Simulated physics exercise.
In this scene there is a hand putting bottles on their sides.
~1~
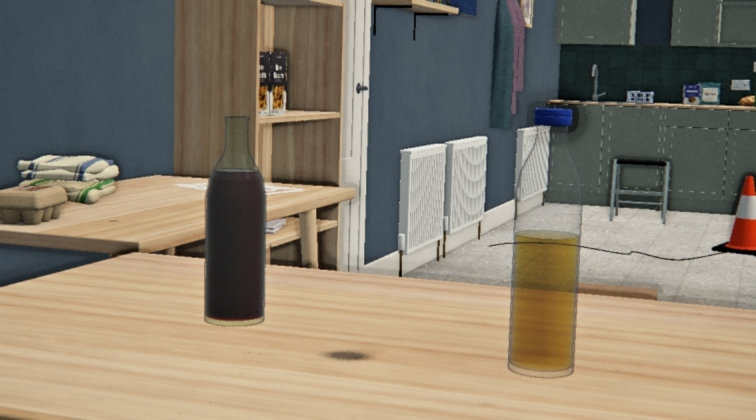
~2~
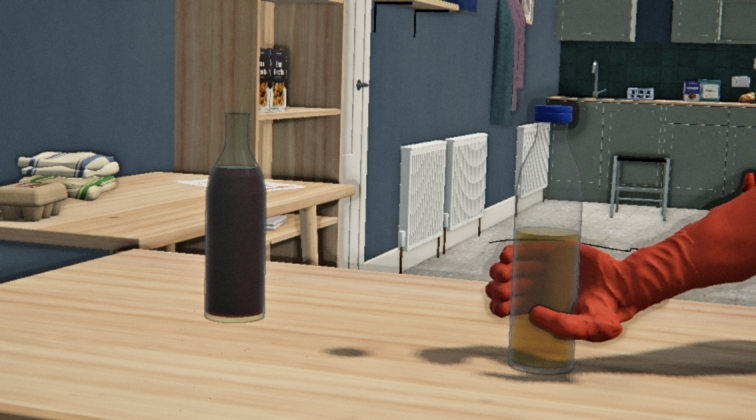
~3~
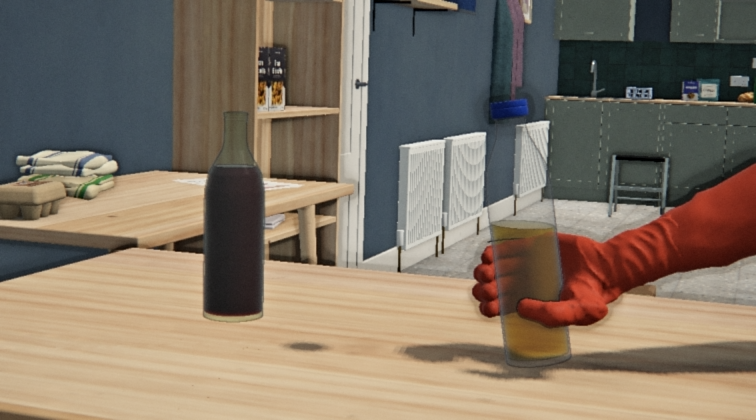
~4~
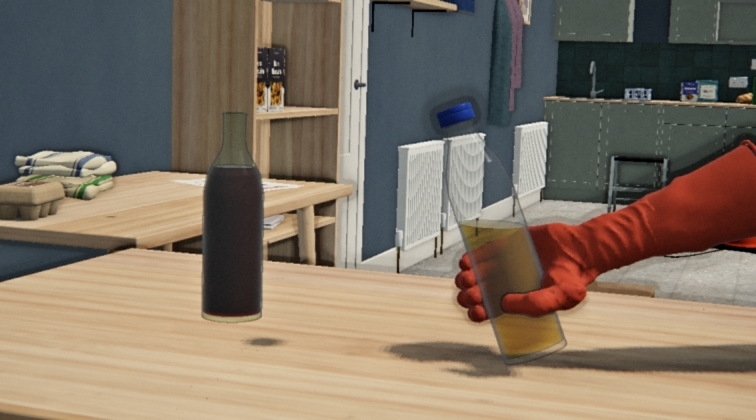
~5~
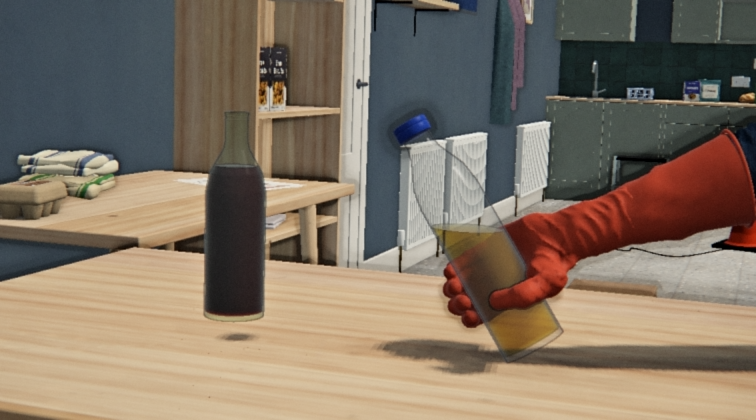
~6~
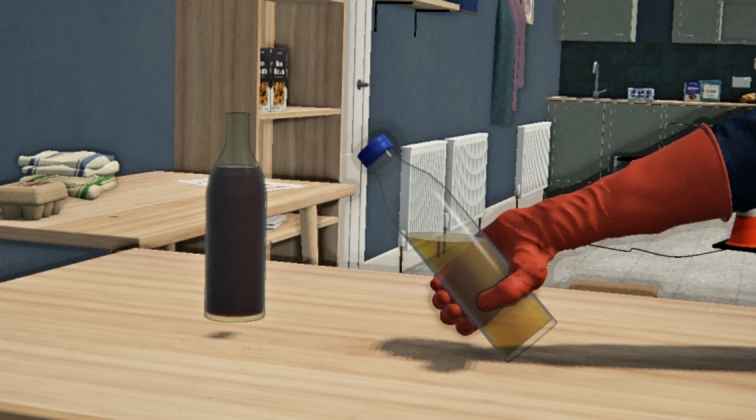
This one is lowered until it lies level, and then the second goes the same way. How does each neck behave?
Here is how they behave: Left bottle lets it run out; right bottle keeps everything in.
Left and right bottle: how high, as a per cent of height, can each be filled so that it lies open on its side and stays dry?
First one 24 %, second one 22 %.
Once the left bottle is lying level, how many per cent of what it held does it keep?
Roughly 35 percent stays in.
Soon after, the right bottle is nearly down; right bottle, nothing comes out.
Later, the right bottle lies flat; right bottle, nothing comes out.
In the end, both lie flat; right bottle, nothing comes out; left bottle, it is running out of the neck.
